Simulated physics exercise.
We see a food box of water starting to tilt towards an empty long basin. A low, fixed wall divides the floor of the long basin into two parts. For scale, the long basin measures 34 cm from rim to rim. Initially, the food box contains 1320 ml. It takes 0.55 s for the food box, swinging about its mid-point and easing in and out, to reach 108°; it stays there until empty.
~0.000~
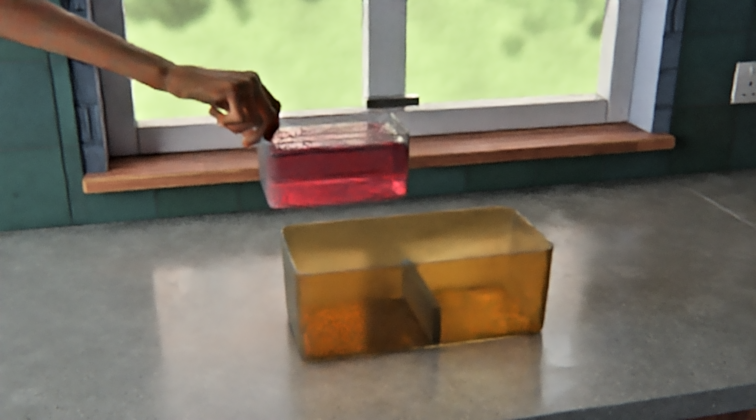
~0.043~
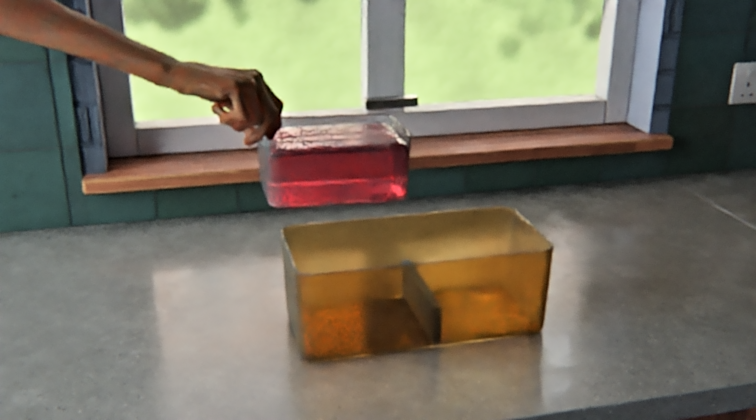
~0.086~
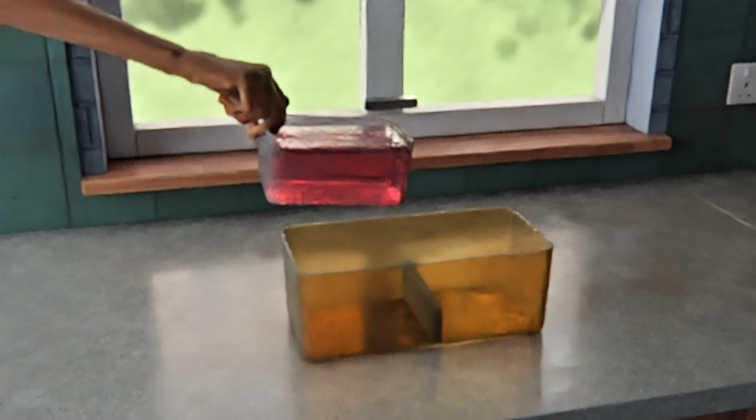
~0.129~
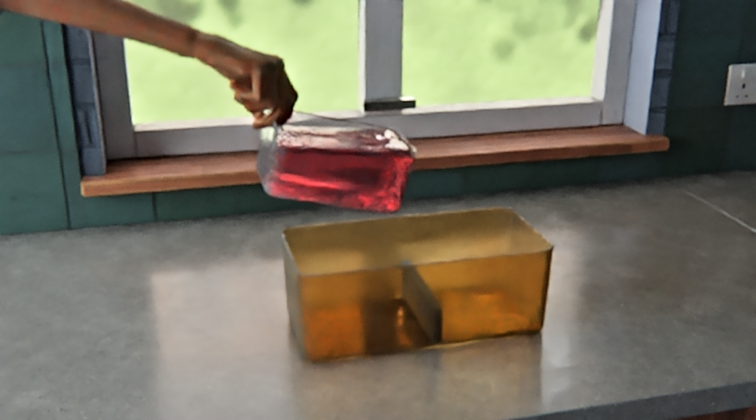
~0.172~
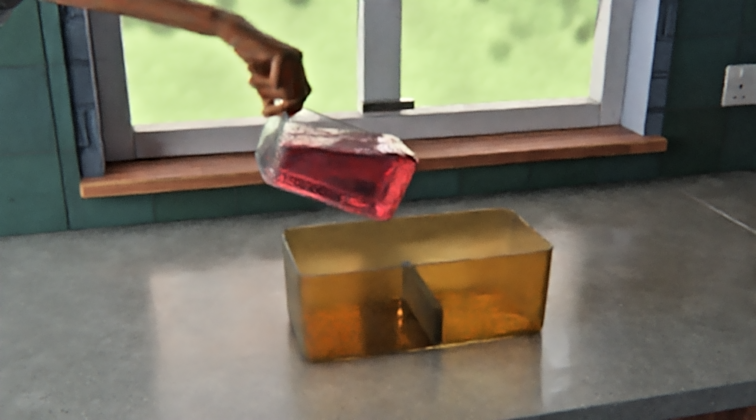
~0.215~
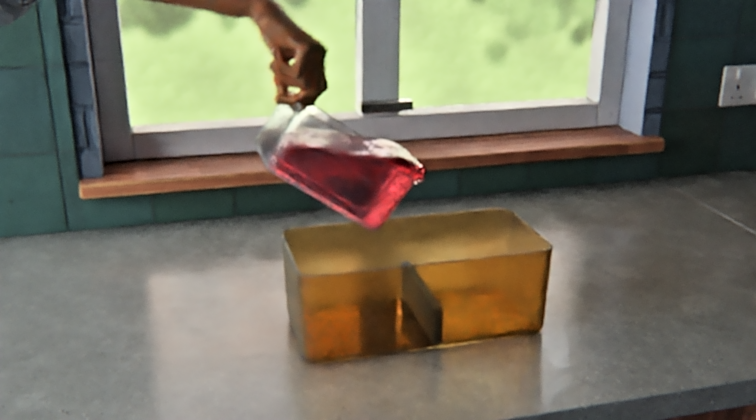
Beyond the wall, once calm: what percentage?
48 out of 100.
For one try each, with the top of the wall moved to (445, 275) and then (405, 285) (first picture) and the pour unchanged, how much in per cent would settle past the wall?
25 per cent first, 55 per cent second.
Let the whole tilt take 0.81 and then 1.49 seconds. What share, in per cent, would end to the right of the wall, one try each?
Some 60 and 70 per cent, in that order.
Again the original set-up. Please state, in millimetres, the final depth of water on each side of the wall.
Left about 22 mm, right about 28 mm.
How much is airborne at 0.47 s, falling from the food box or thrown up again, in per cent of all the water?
Roughly 26 percent.
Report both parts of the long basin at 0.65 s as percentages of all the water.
Near 34 on the left, 44 on the right.
After 0.47 s the tilt is 102° and 17 per cent is still to pour, 13 is left of the wall and 43 right of it.
After 0.65 s the tilt is 108° and 3 per cent is still to pour, 34 is left of the wall and 44 right of it.
After 0.84 s the tilt is 108° and 1 per cent is still to pour, 38 is left of the wall and 47 right of it.
After 1.05 s the tilt is 108° and 0 per cent is still to pour, 44 is left of the wall and 49 right of it.
In the end 45 per cent lies left of the wall, 48 right of it and 7 outside.
